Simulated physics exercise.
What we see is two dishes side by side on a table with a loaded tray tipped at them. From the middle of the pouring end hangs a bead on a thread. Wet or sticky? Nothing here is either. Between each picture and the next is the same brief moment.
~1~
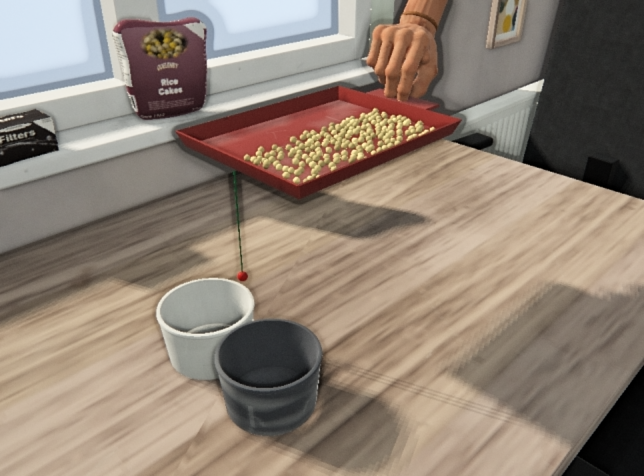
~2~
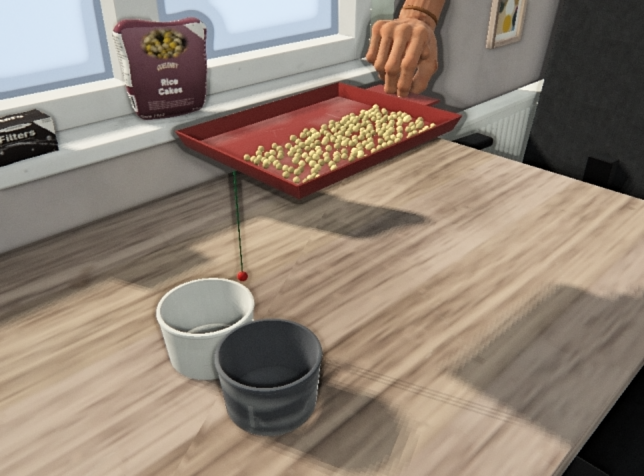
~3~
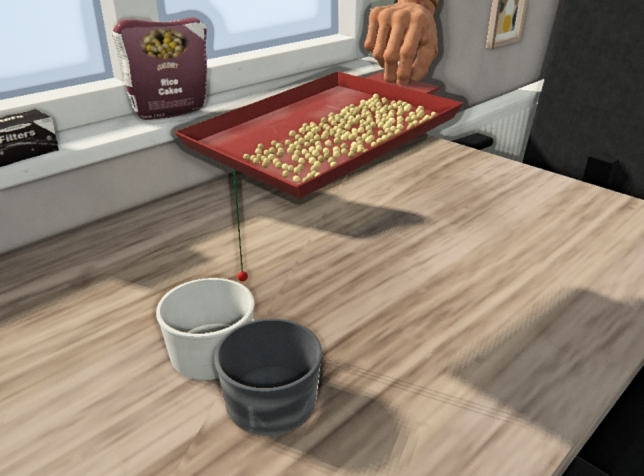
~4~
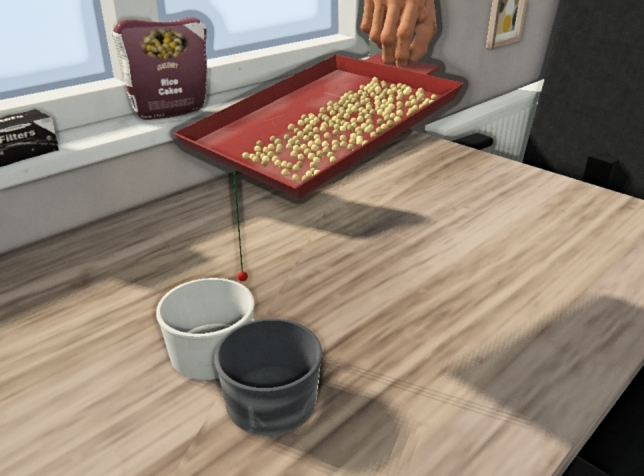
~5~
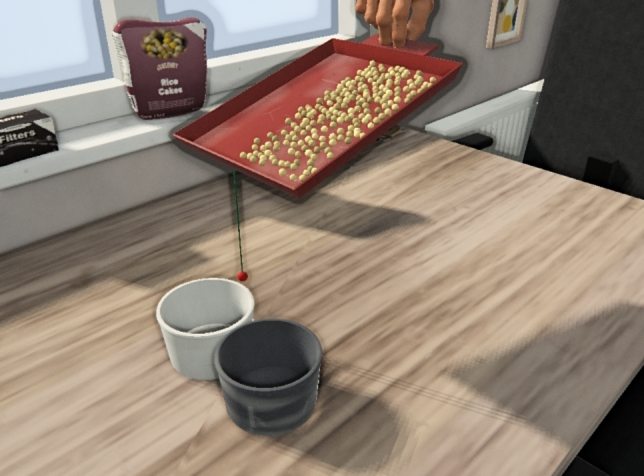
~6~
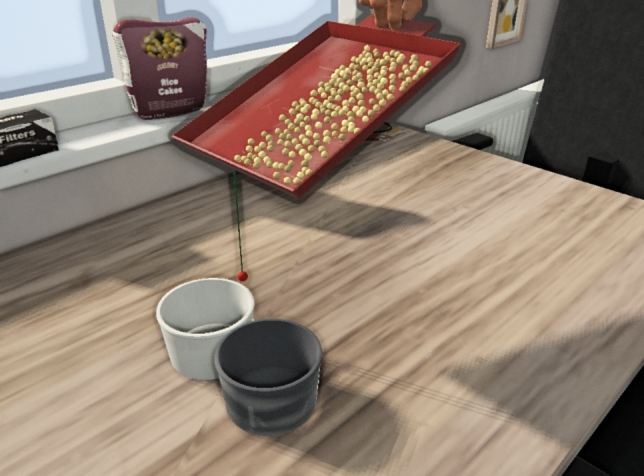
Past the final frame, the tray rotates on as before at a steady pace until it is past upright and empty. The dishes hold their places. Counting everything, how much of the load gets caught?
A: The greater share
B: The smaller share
The greater share (A).
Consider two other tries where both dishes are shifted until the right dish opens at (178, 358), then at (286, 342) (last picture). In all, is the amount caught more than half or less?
Place 1: Lower than half; place 2: Higher than half.
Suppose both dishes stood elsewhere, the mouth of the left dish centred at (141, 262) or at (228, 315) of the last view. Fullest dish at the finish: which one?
Trial one goes to the one to the right, trial two to the one to the left.
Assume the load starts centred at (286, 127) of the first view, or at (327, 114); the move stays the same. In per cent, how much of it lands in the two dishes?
The first start gives 60 percent and the second 50 percent.
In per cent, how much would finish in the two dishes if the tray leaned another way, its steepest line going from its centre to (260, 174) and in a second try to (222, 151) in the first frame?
About 90 and 0 per cent.
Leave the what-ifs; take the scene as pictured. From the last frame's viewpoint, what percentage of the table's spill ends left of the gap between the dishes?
Close to 90 per cent.
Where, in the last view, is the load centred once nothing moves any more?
Roughly at pixel (212, 354).
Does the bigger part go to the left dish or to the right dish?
Simple - it is the one placed left.
Soon, tray tipped steeply; about two thirds on the tray; a small part in the right dish; a small part in the left dish; a stray few outside both; about a quarter in the air.
A while on, tray tipped past a quarter turn; about a quarter in the right dish; about half in the left dish; about a quarter outside both; a small part in the air.
Towards the end, tray tipped past a quarter turn; about a quarter in the right dish; about half in the left dish; about a quarter outside both.
Finally, tray tipped past a quarter turn; about a quarter in the right dish; about half in the left dish; about a quarter outside both.
